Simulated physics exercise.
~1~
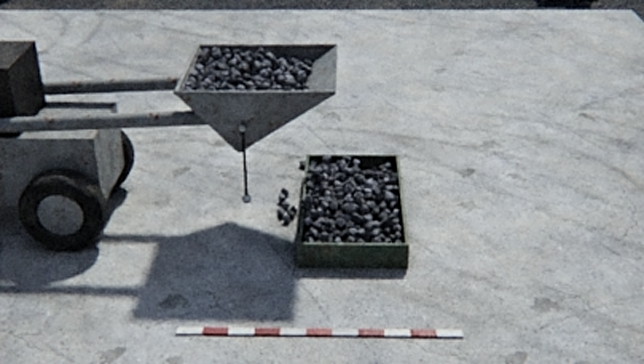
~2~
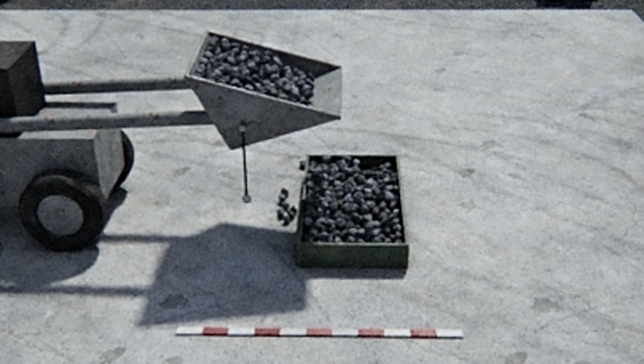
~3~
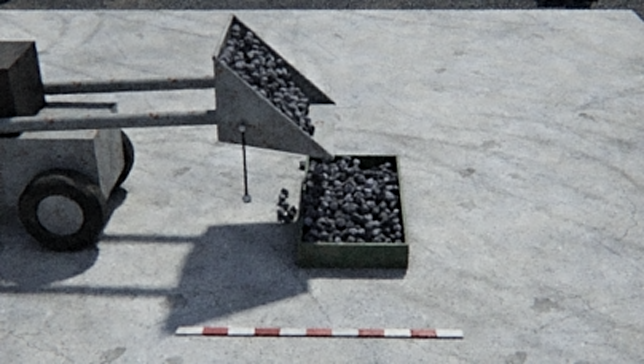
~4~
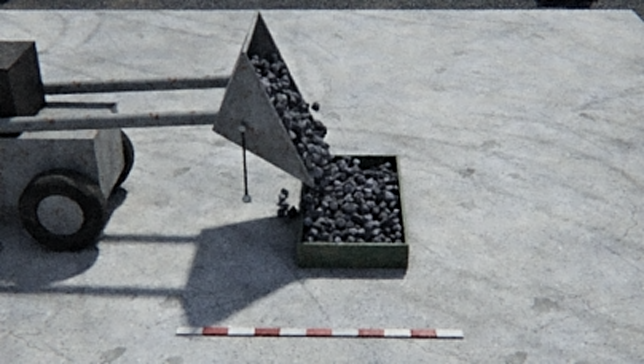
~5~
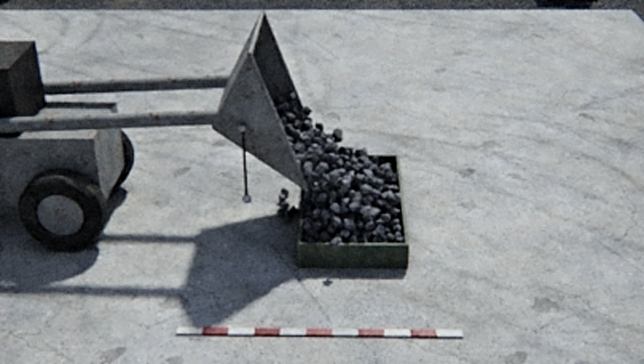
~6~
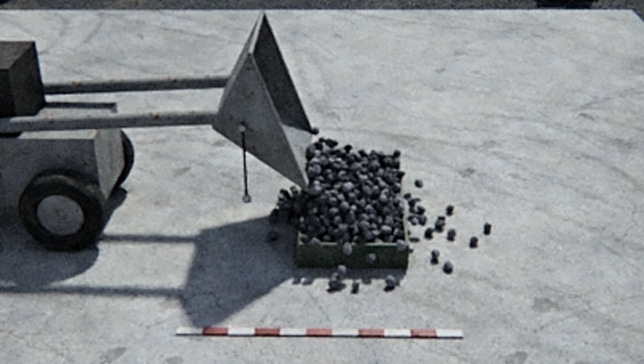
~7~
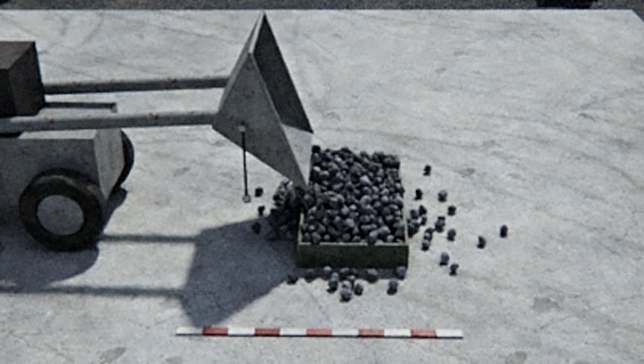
On a pale floor, a skip tips dark stones into a bin, some spilling around it.
